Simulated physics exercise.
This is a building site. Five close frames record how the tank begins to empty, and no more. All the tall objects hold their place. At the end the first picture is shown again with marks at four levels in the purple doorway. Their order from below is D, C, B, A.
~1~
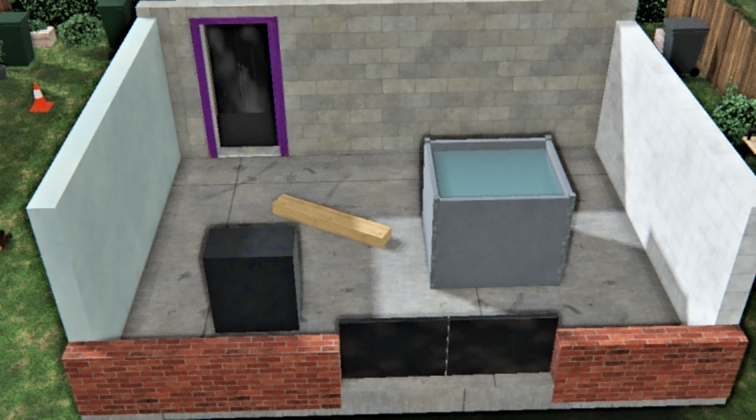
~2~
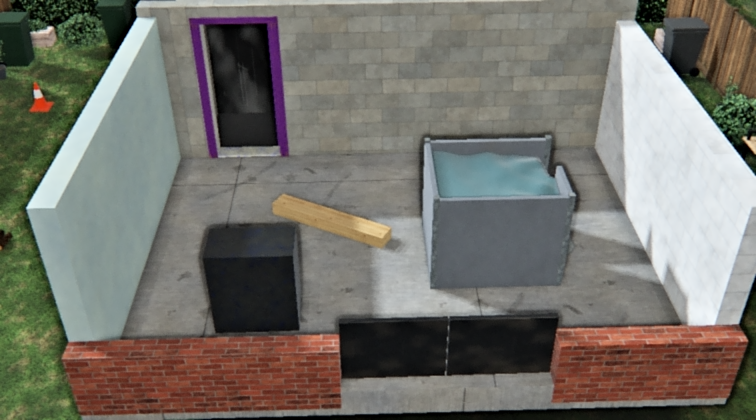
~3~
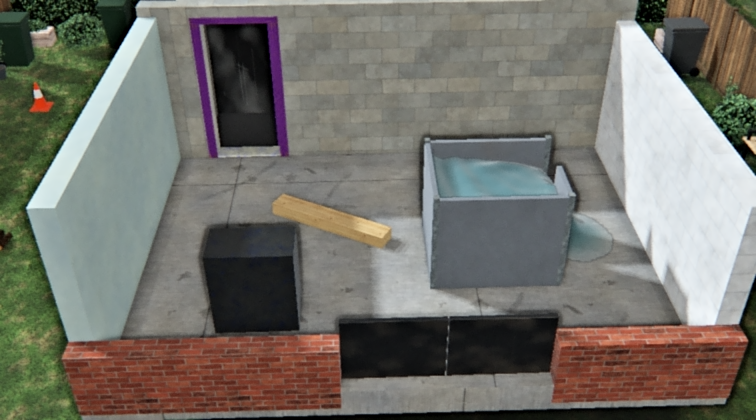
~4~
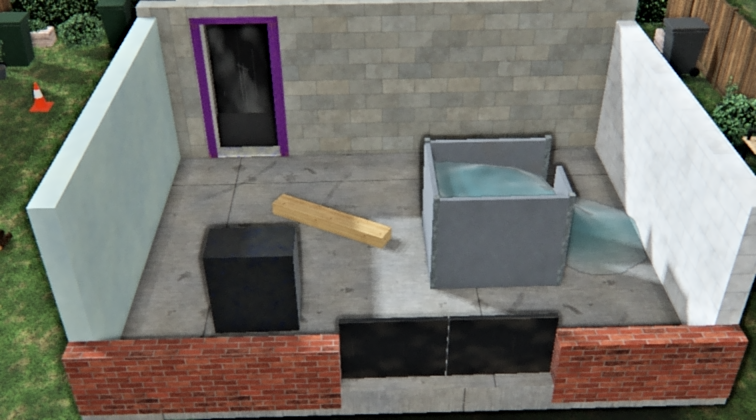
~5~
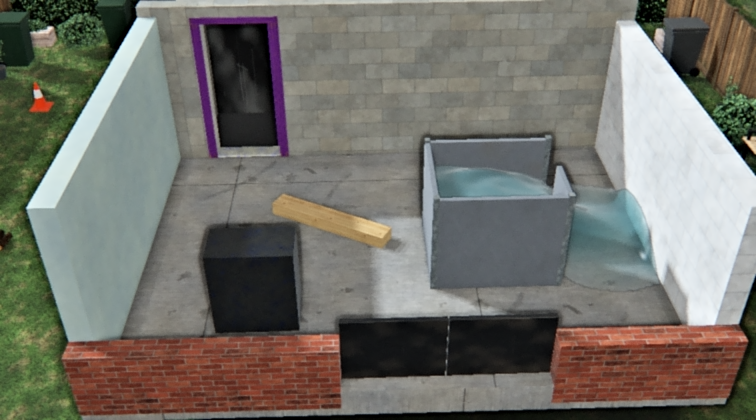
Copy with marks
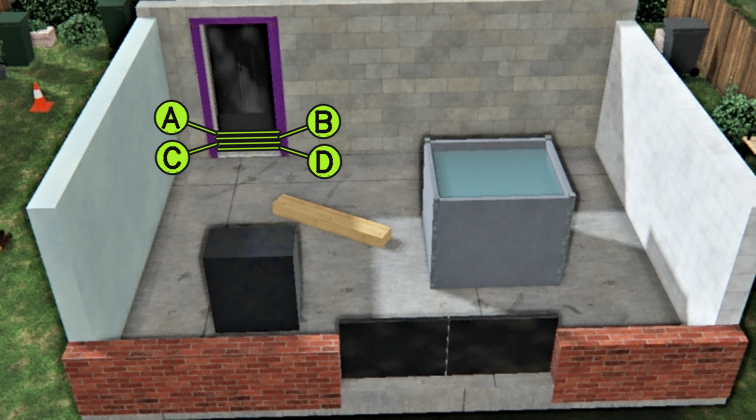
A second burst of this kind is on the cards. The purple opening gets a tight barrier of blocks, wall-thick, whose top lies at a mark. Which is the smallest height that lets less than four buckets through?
It is D.
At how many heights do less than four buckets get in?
All of the four.
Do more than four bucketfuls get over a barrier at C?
No.
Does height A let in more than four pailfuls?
No, not at all.
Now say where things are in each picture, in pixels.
The first frame shows water in the tank at rest, its middle at (495, 174); foot of the purple doorway at (250, 156); shut gate at (448, 328).
In the second frame, water covers 1 % of the ground, its front hidden from here.
In the third frame, 3 % of the ground under water, visible out to (607, 238).
In the fourth frame, 6 % of the ground under water, visible out to (625, 214).
In the fifth frame, 9 % of the ground under water, visible out to (614, 190).
In lime, A at (247, 132); B at (247, 137); C at (248, 143); D at (249, 148); from the bottom up D, C, B, A.
With A, nothing gets over.
With B, nothing gets over.
With C, nothing gets over.
With D, a bucket or two gets in.
